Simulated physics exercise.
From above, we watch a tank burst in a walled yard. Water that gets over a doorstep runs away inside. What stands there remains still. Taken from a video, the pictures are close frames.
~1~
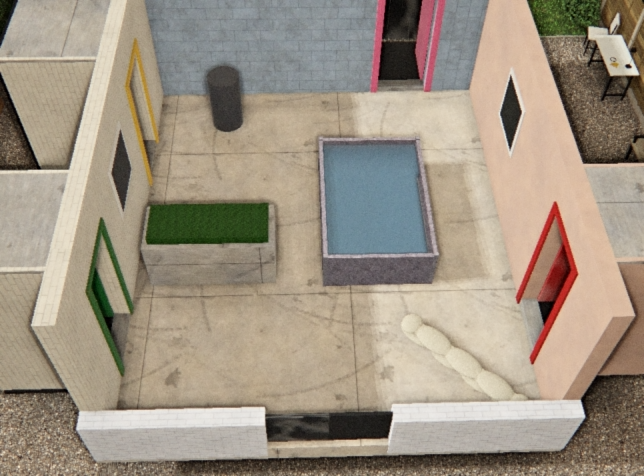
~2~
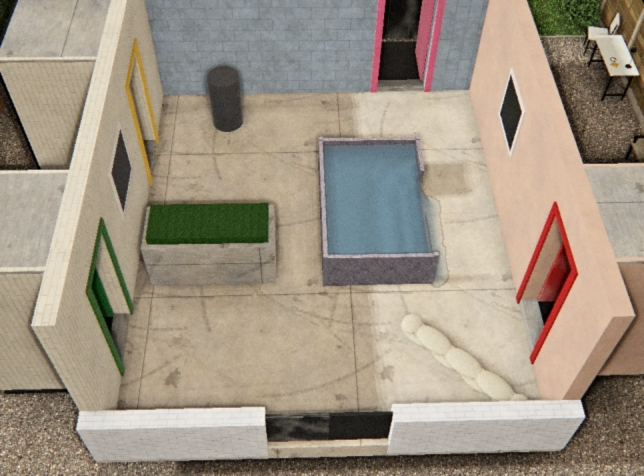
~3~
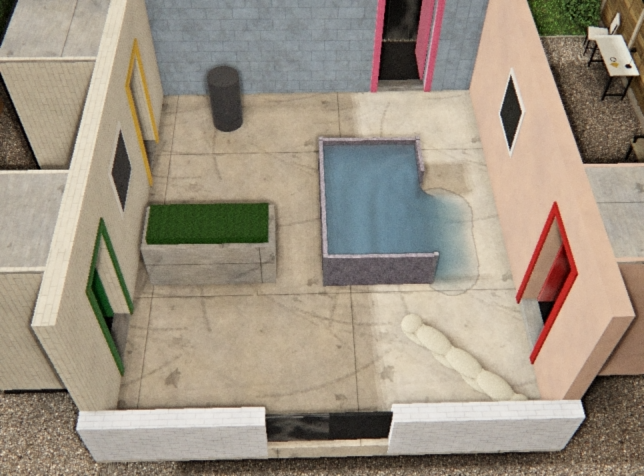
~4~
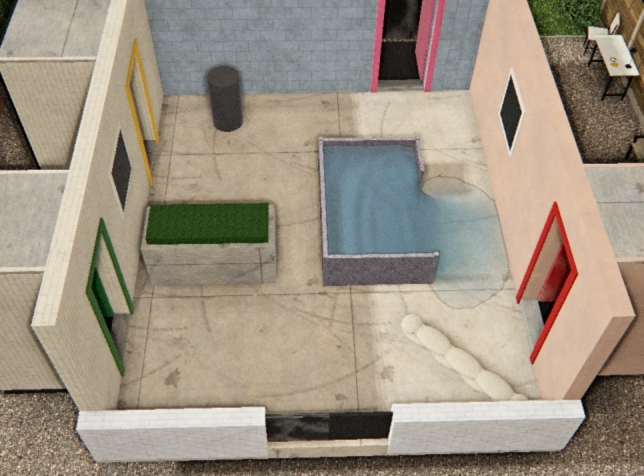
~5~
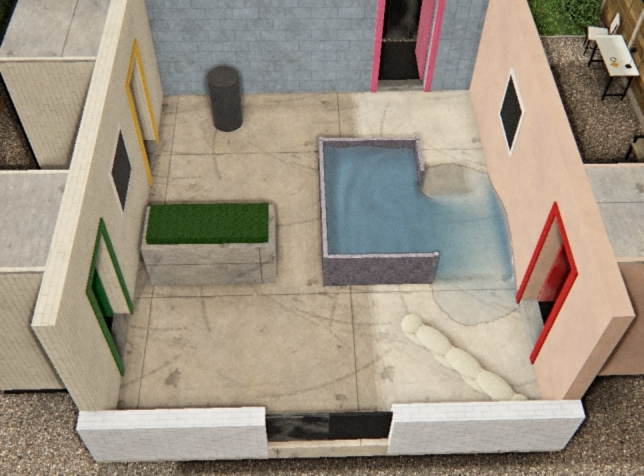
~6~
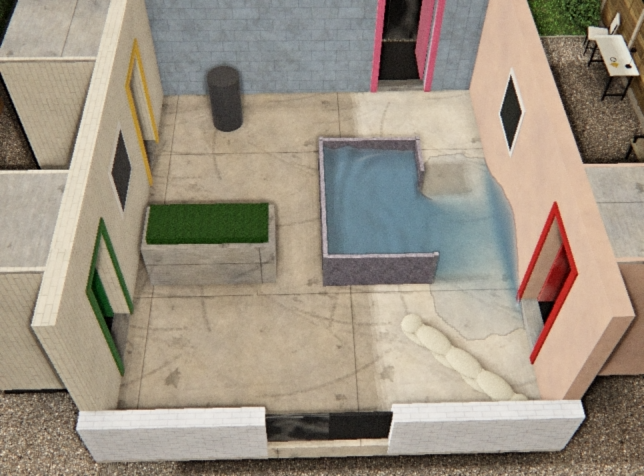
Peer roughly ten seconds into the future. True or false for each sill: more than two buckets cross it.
Pink door - true; green door - true; red door - true; yellow door - false.
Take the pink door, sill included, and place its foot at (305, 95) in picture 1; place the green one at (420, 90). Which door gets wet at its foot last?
My answer: The one in yellow.
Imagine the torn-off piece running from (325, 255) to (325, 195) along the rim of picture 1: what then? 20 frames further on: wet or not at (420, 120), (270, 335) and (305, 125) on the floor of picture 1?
Point by point: Untouched, swamped and swamped.
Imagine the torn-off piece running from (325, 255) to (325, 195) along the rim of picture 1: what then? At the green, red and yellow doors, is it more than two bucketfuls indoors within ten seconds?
The green door ends up above, the red door falls short, and the yellow door ends up above.
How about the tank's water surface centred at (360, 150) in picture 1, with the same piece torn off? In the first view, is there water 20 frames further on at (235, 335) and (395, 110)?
Points in order: Bare; inundated.
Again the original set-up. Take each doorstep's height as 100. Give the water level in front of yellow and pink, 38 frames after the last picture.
Roughly 50 % and 130 %, respectively.
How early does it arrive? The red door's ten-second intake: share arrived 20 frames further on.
Result: 40 % of the ten-second total.
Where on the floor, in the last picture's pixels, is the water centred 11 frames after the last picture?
I'd mark it close to (435, 240).
A moment on, water covers 15 % of the floor; the pink door not reached, the green door not reached, the red door wet at the sill, nothing in, the yellow door not reached.
Next, water covers 30 % of the floor; the pink door wet at the sill, nothing in, the green door not reached, the red door under two buckets in, the yellow door not reached.
Then, water covers 50 % of the floor; the pink door over two buckets in, the green door not reached, the red door over two buckets in, the yellow door not reached.
Later, water covers 80 % of the floor; the pink door far over two buckets in, the green door under two buckets in, the red door over two buckets in, the yellow door wet at the sill, nothing in.
In the end, water covers 90 % of the floor; the pink door far over two buckets in, the green door far over two buckets in, the red door over two buckets in, the yellow door wet at the sill, nothing in.
